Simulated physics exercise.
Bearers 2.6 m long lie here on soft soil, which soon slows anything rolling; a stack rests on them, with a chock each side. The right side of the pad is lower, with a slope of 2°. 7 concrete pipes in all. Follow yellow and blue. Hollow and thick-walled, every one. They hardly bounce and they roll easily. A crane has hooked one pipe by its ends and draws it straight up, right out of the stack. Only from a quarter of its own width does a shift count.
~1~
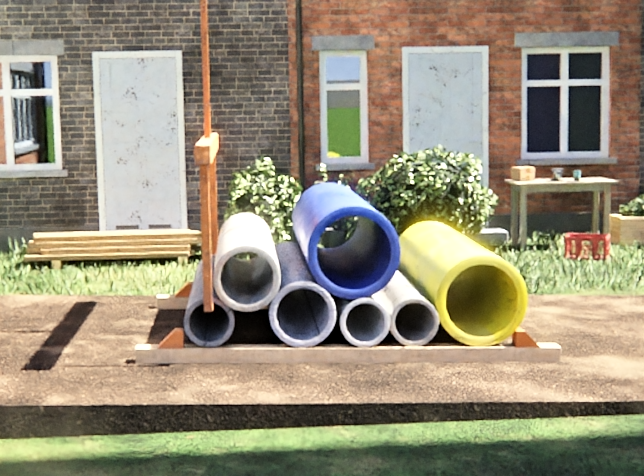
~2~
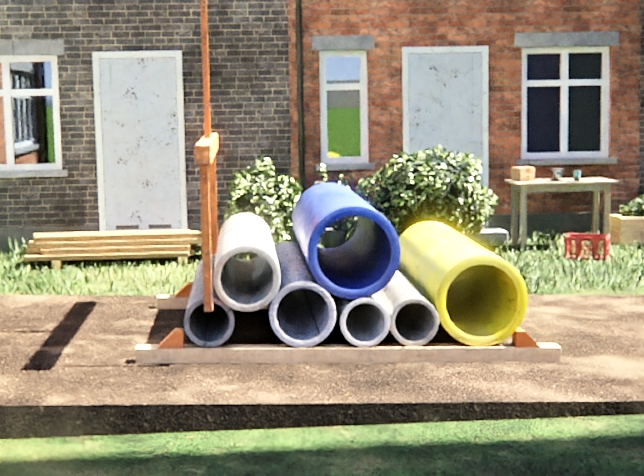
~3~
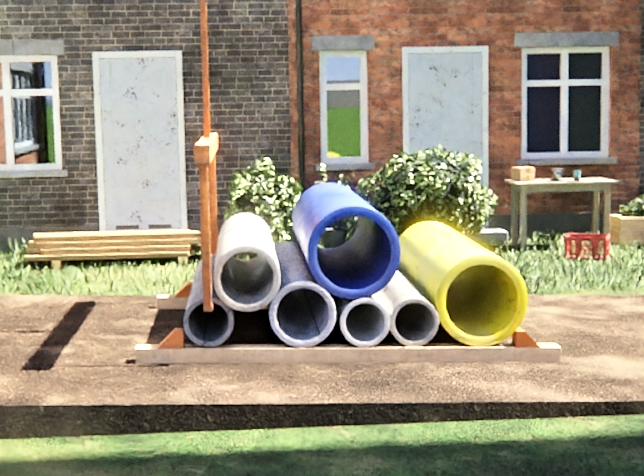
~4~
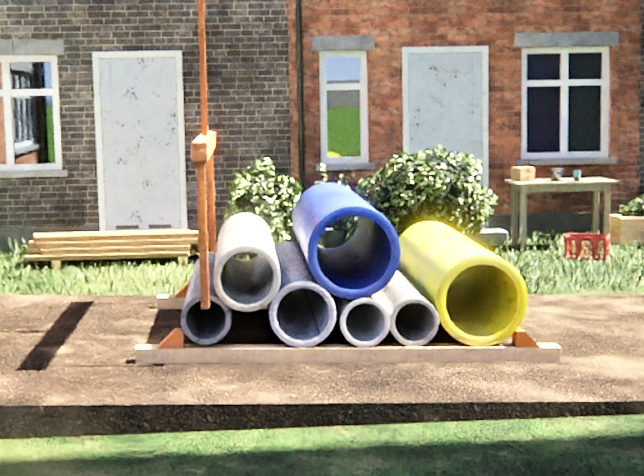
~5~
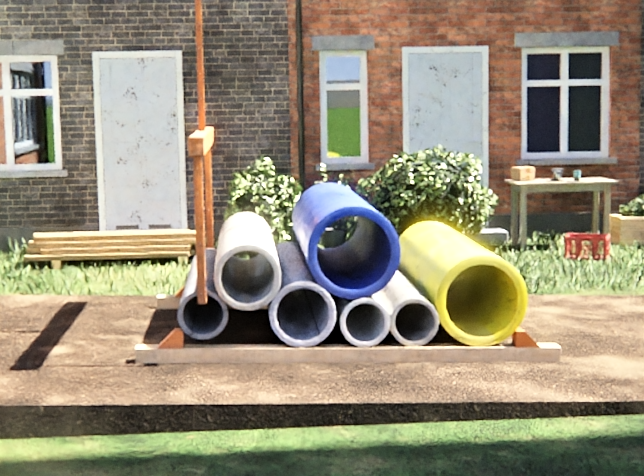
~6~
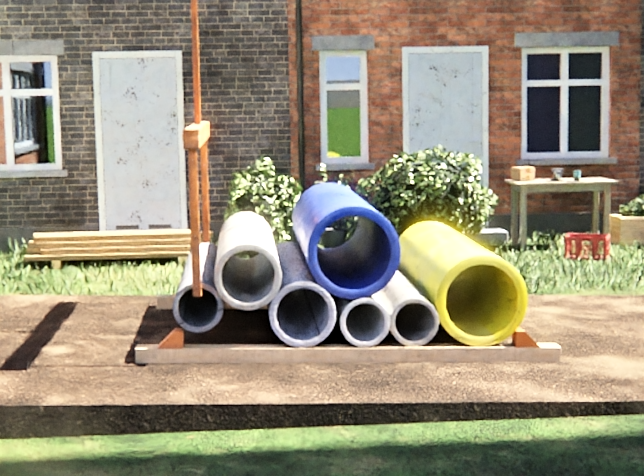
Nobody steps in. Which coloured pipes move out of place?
Taking them in turn, yellow stays where it is and blue stays where it is.
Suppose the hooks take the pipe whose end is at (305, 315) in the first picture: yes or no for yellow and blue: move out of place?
In that case yellow would not do so, blue would do so.
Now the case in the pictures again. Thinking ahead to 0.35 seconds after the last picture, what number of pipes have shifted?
At that moment 1.
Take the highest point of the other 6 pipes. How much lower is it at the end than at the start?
0 cm.
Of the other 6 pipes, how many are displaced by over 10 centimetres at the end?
In all, 1.
Then, 0.4 s past the sixth picture, yellow is where it was; blue is where it was; 1 out of place.
Finally (2.0 s after the last picture), yellow is where it was; blue is where it was; 1 out of place.
